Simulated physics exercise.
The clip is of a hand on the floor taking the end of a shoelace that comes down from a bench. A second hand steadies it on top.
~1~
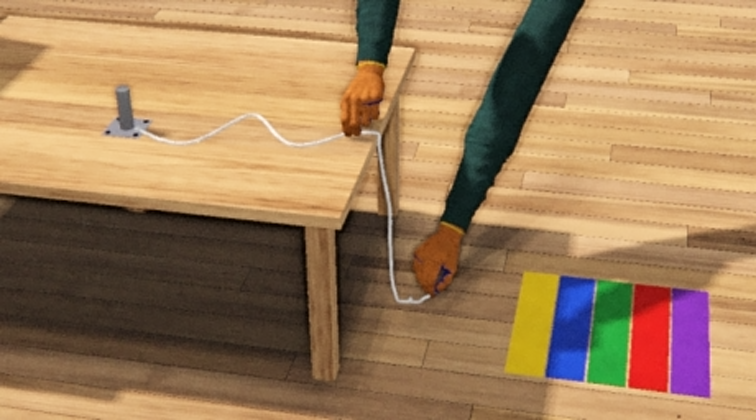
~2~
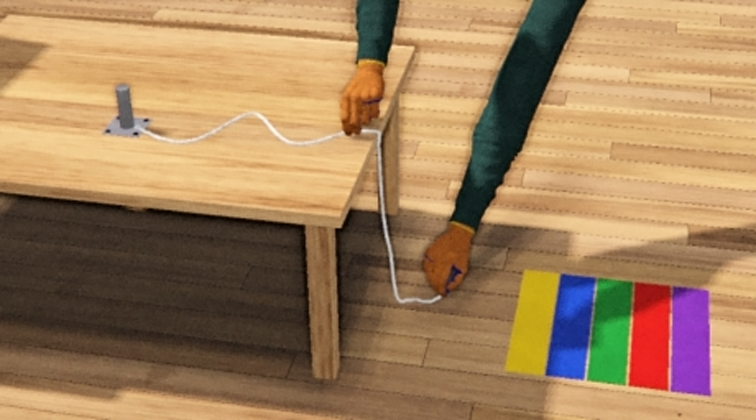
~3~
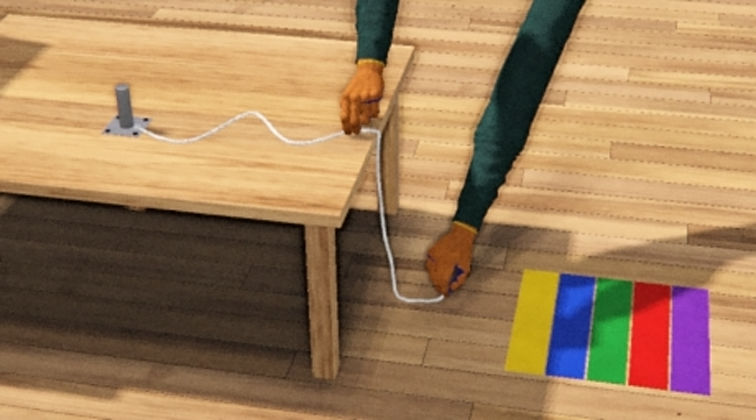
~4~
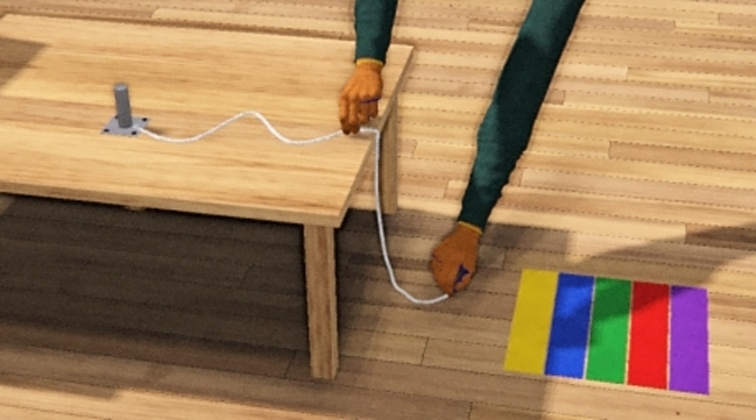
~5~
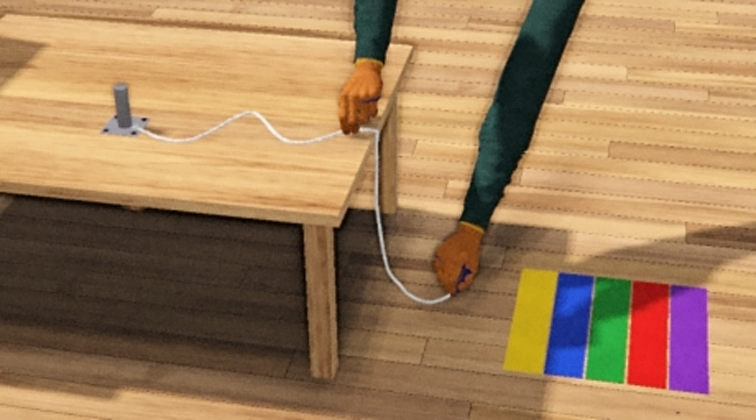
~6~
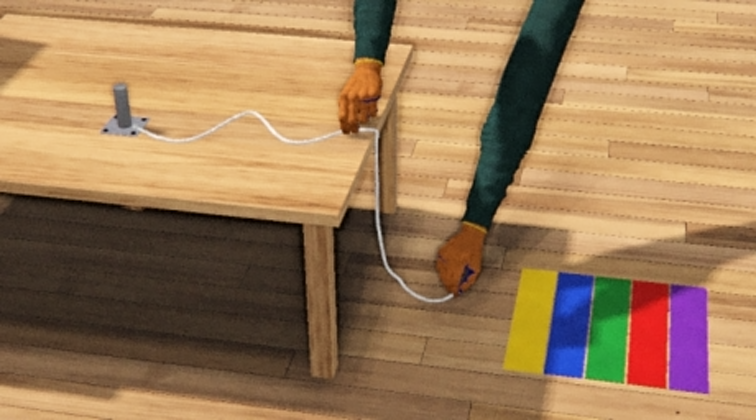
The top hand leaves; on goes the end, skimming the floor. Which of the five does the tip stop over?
The end stops over the red strip.
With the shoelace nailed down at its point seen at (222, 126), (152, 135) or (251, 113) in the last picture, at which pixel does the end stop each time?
About (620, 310), (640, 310) and (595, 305).
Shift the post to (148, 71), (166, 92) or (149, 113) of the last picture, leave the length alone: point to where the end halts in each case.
Try by try, around (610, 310), (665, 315) and (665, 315).
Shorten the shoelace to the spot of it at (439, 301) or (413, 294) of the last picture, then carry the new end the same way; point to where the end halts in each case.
Near (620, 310) and (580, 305).
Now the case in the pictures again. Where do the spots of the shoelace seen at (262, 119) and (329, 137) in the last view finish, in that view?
The first at (303, 132), the second at (397, 155).
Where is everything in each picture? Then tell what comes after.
The first picture shows end (435, 292); yellow (527, 355); blue (567, 360); green (608, 365); red (649, 370); purple (691, 375).
The second picture shows end (446, 291); shoelace through (166, 140) (237, 119) (289, 142) (372, 132) (383, 205) (394, 282).
The third picture shows end (448, 291).
The fourth picture shows end (453, 291); shoelace through (164, 139) (235, 119) (288, 142) (370, 131) (378, 204) (393, 280).
The fifth picture shows end (456, 291).
The sixth picture shows end (459, 292); shoelace through (163, 139) (235, 118) (287, 141) (369, 131) (377, 204) (396, 277).
Soon after, end near (562, 303); over blue.
Then, end near (617, 309); over green.
At full stretch, end near (649, 313); over red. It gets as far as the red strip.
